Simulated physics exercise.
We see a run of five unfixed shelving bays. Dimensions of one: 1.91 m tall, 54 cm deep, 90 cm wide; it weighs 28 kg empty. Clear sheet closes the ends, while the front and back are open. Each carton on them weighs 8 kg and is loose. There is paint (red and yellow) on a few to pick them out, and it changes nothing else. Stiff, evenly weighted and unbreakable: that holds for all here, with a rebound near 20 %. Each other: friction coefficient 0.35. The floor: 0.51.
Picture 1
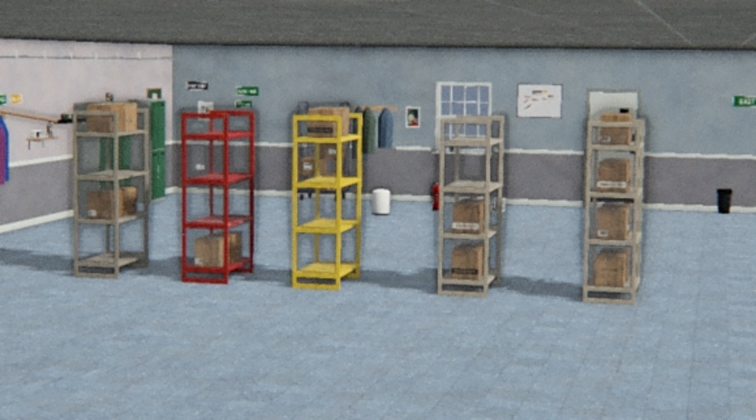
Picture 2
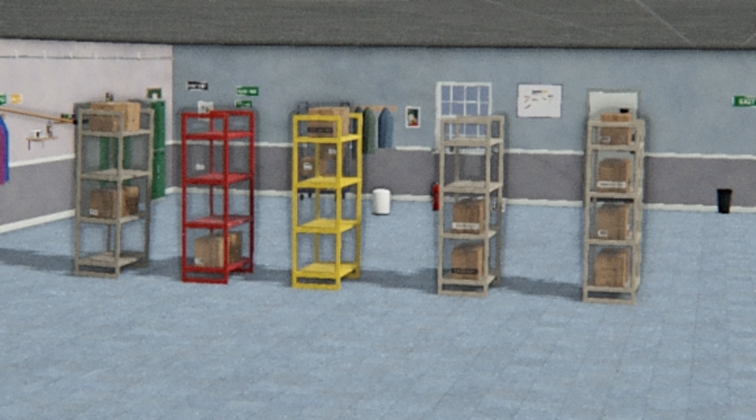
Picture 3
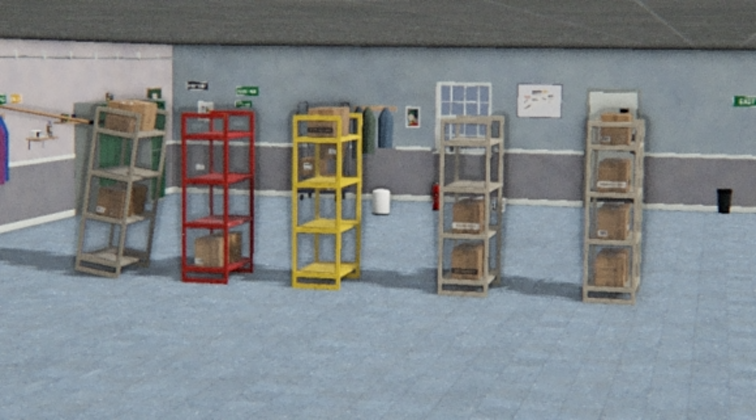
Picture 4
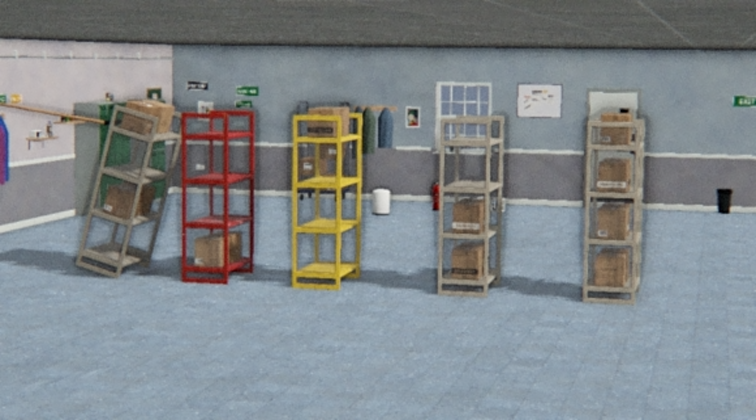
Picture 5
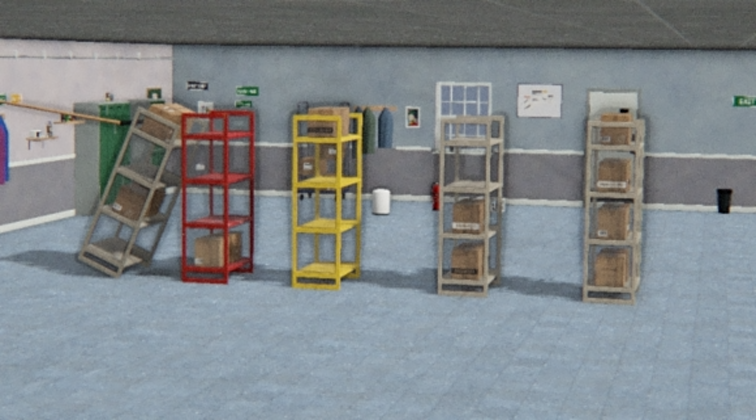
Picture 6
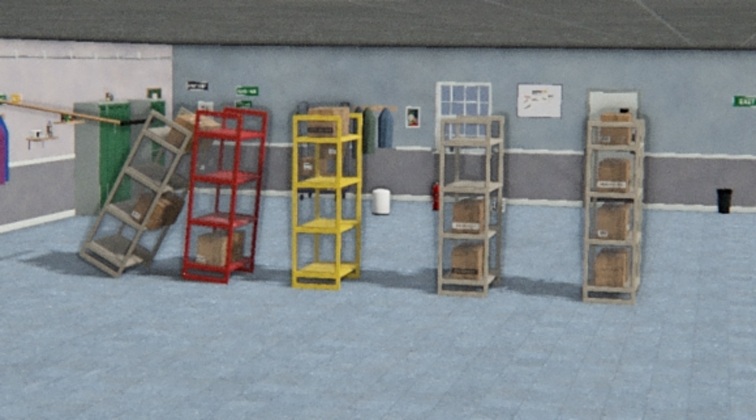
We see five shelving units holding boxes in a row on a blue floor; a pole from the left pushes the leftmost grey one, which tilts right until it leans against the red one, which then tilts slightly right.
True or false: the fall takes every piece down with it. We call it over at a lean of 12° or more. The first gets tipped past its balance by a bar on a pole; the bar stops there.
False, not every piece goes over.
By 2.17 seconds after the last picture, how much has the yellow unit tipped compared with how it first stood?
About 40°.
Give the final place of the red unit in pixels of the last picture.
Roughly at (304, 222).
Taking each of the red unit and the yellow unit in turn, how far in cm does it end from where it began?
For red it's 110 cm, and for yellow it's 100 cm.
Then, 0.79 s after the last picture, 4 cartons spilt or dropped; 1 of the 4 other units over; red unit leaning 24°.
Then, 2.17 s after the last picture, 8 cartons spilt or dropped; 2 of the 4 other units over; red unit leaning 52°; yellow unit leaning 38°.
Then, 3.19 s after the last picture, 10 cartons spilt or dropped; 3 of the 4 other units over; red unit leaning 63°; yellow unit leaning 60°.
At rest, 13 cartons spilt or dropped; 3 of the 4 other units over; red unit leaning 63°; yellow unit leaning 60°. One left standing. As the last picture would show them, middles, red unit near (304, 222), yellow unit near (411, 224).
